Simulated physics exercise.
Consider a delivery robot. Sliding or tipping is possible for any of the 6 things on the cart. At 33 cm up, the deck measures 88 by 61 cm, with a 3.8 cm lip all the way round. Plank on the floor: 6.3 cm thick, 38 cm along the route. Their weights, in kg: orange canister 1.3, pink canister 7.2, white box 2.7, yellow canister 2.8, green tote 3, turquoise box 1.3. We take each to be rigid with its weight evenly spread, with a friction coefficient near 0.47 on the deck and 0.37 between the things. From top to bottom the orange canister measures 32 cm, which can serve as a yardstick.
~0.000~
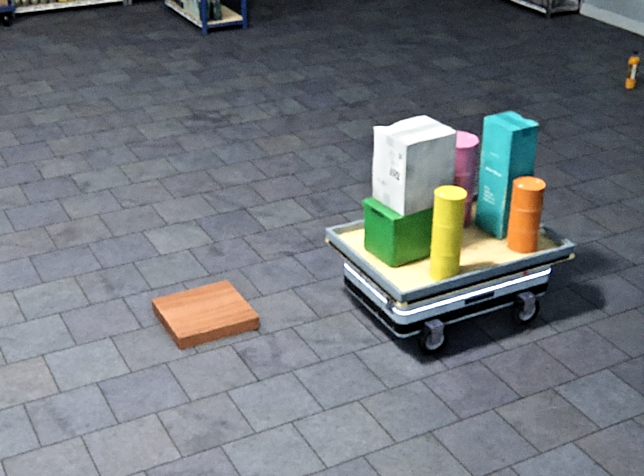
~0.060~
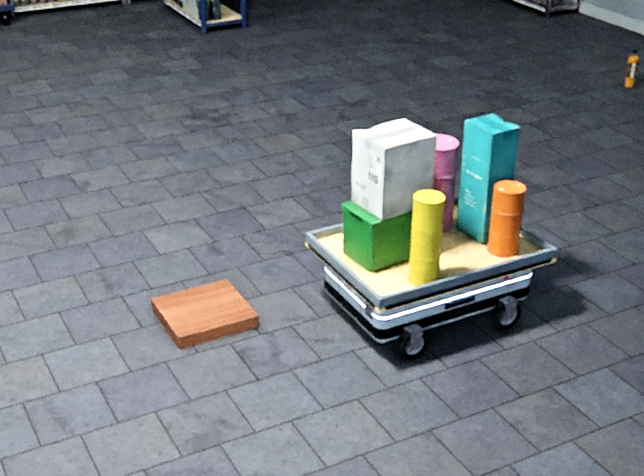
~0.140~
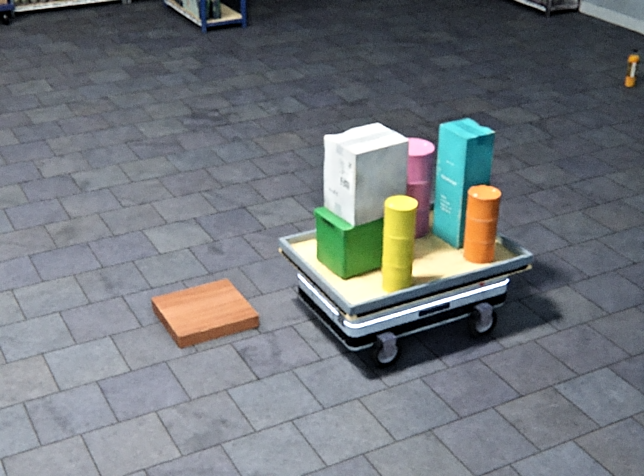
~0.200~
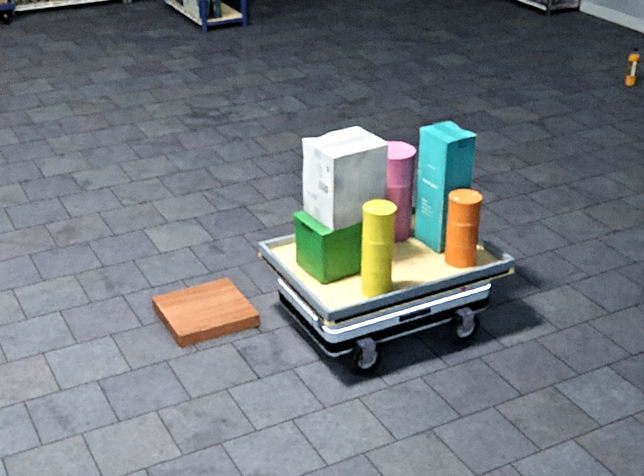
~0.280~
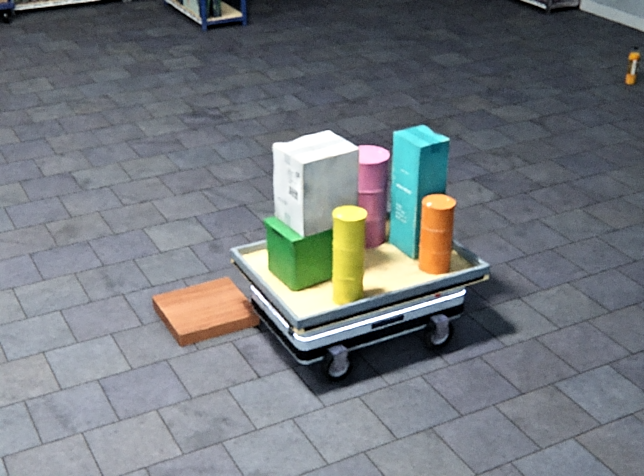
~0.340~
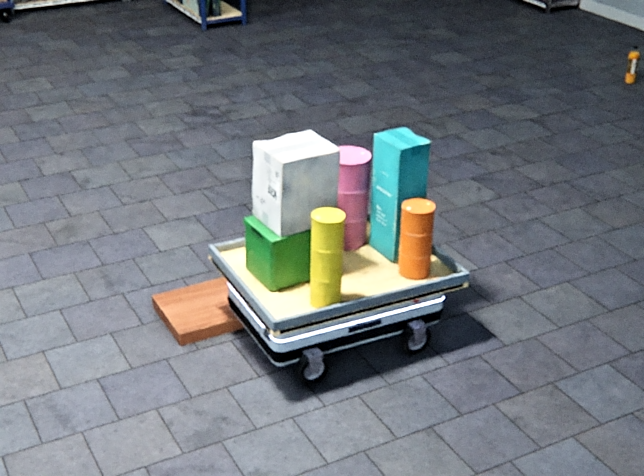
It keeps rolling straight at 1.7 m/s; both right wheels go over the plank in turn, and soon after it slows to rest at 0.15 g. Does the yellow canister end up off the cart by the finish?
Yes.
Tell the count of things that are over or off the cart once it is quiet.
The answer is 4.
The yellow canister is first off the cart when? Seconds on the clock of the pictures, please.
Time: Approximately 0.9 s.
After 0.84 s, cart has run 143 cm; turquoise box now off the cart; yellow canister 39° off upright near (153, 324); white box 35° off upright.
After 1.44 s, cart has run 231 cm; orange canister, white box and yellow canister now off the cart; pink canister 9° off upright; green tote moved 6 cm.
In the end (4.2 s), off the cart, orange canister, white box, yellow canister and turquoise box; the other 2 under 10 cm from the start.
